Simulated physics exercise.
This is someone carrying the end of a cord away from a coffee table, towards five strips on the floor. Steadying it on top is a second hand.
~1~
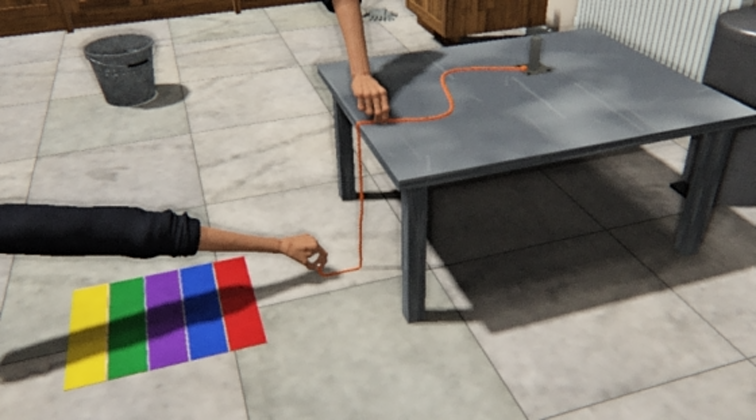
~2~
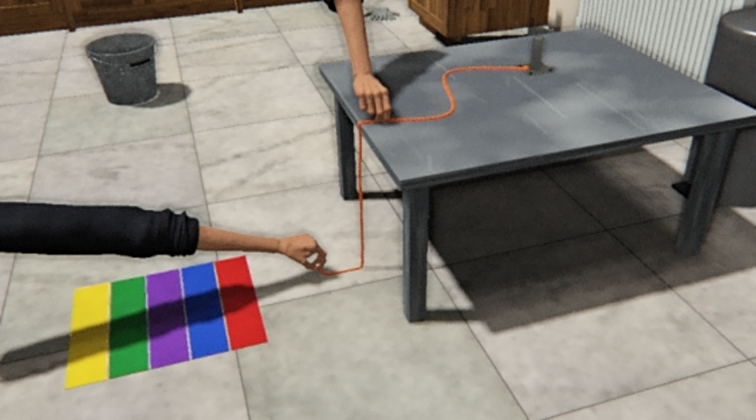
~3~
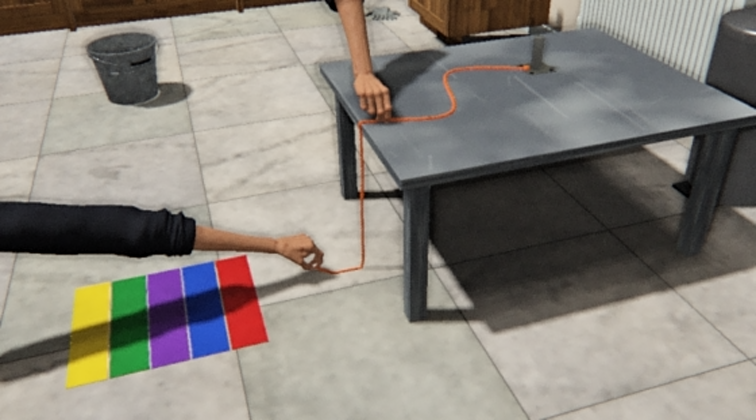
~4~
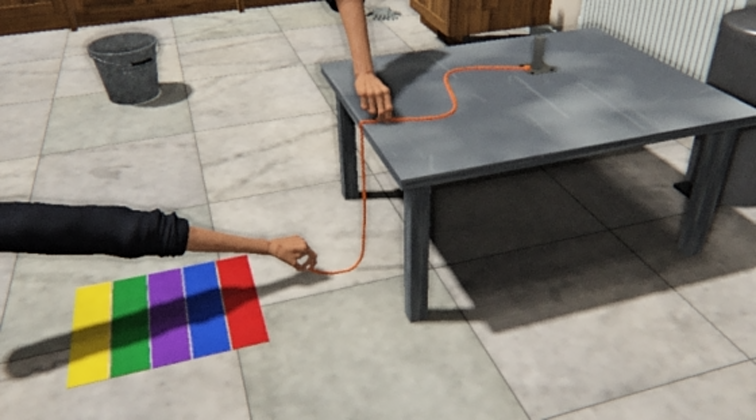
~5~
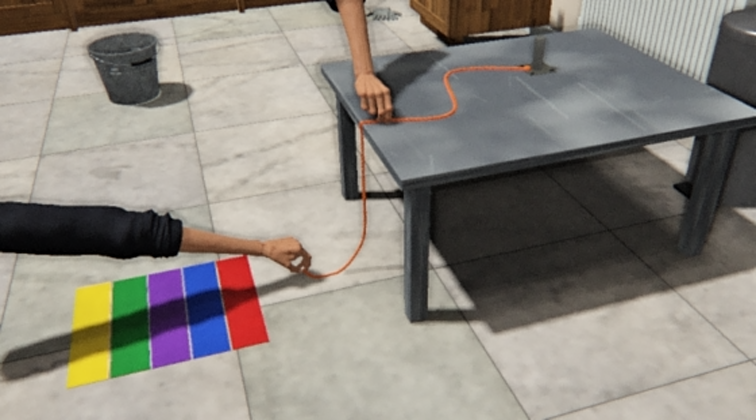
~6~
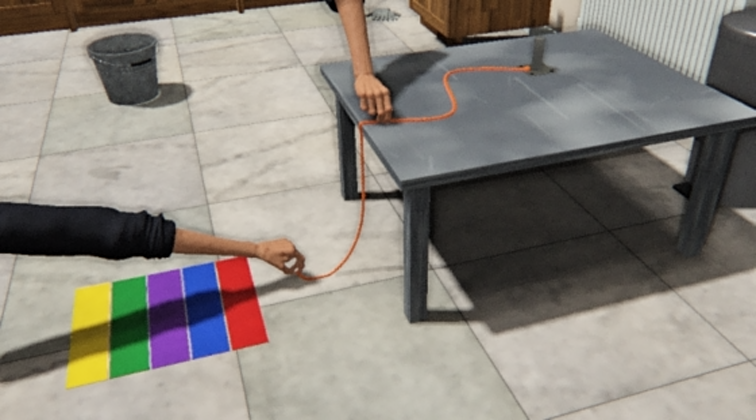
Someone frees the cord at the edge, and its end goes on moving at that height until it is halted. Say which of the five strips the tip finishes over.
Green.
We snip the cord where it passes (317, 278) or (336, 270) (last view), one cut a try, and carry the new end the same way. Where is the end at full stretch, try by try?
Estimated pixels: (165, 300) then (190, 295).
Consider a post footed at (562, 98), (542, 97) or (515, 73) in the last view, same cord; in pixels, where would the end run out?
Per try, approx.: (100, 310); (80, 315); (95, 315).
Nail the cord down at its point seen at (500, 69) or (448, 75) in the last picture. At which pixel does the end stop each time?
Around (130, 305), then around (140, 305).
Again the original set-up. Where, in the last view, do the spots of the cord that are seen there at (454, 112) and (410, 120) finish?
Around (376, 109), then around (334, 135).
Early on, end near (183, 295); over blue.
Midway, end near (145, 303); over purple.
At the end of the slack, end near (123, 308); over green. It gets as far as the green strip.
